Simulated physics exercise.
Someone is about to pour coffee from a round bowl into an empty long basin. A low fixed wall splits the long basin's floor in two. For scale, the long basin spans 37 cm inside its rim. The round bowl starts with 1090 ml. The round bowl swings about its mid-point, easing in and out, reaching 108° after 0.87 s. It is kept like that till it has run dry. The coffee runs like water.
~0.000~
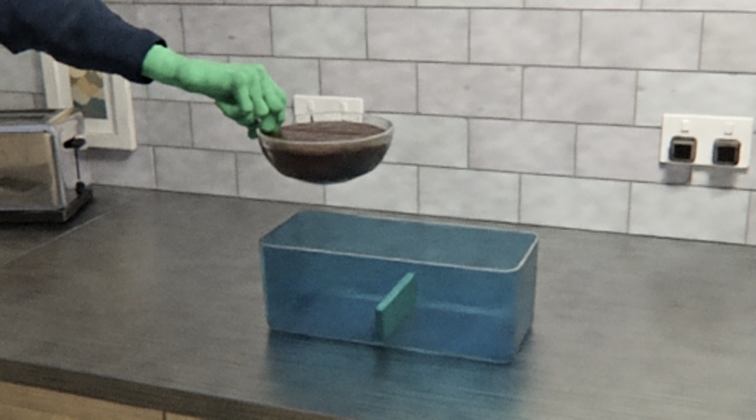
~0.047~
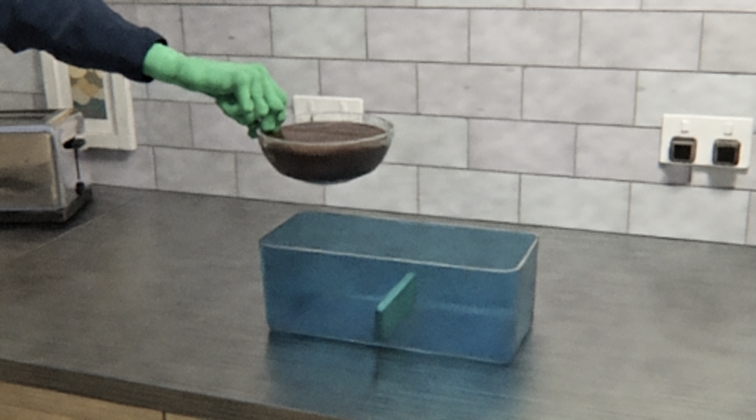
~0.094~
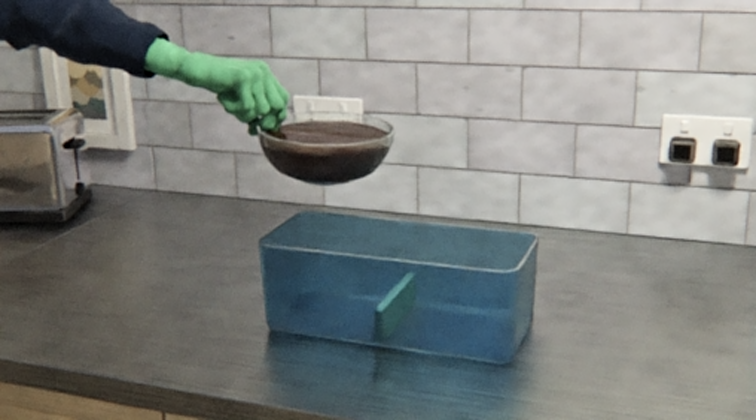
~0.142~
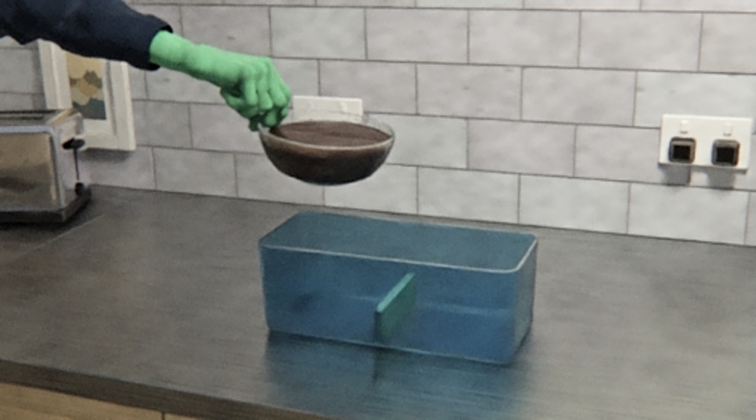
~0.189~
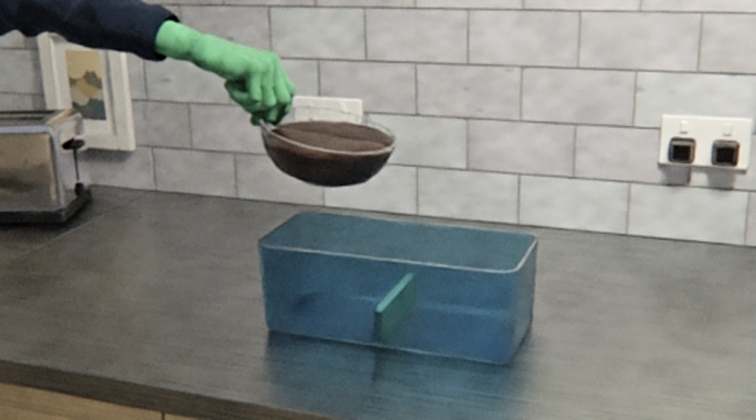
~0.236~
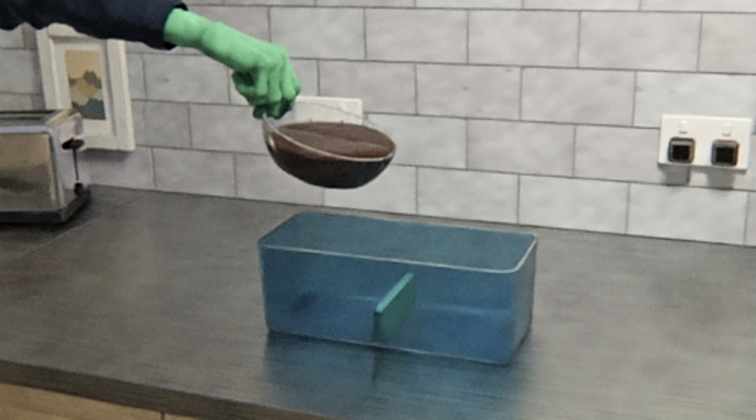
The video shows a green-gloved hand holding a round glass bowl of dark brown coffee above an empty blue basin with a low teal divider on a kitchen counter, then gradually tilting the bowl toward the right.
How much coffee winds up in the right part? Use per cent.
About 75 per cent.
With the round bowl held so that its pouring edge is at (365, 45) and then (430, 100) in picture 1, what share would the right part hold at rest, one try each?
First 70, then 80 per cent.
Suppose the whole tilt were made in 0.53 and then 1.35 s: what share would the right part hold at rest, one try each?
First 60, then 80 per cent.
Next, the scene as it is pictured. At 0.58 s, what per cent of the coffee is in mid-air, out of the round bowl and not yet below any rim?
About 36 per cent.
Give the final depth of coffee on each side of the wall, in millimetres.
Left about 8 mm, right about 32 mm.
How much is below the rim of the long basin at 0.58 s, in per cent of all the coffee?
Near 46 in a hundred.
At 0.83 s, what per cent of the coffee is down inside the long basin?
Some 94 per cent.
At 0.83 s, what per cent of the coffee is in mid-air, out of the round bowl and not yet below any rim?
Some 2 per cent.
Then, 0.58 s in, the tilt is 80° and 17 per cent is still to pour, 0 is left of the wall and 46 right of it.
Then, 0.83 s in, the tilt is 107° and 0 per cent is still to pour, 18 is left of the wall and 76 right of it.
Then, 1.09 s in, the tilt is 108° and 0 per cent is still to pour, 19 is left of the wall and 76 right of it.
Then, 1.37 s in, the tilt is 108° and 0 per cent is still to pour, 20 is left of the wall and 75 right of it.
Finally, 20 per cent lies left of the wall, 75 right of it and 4 outside.
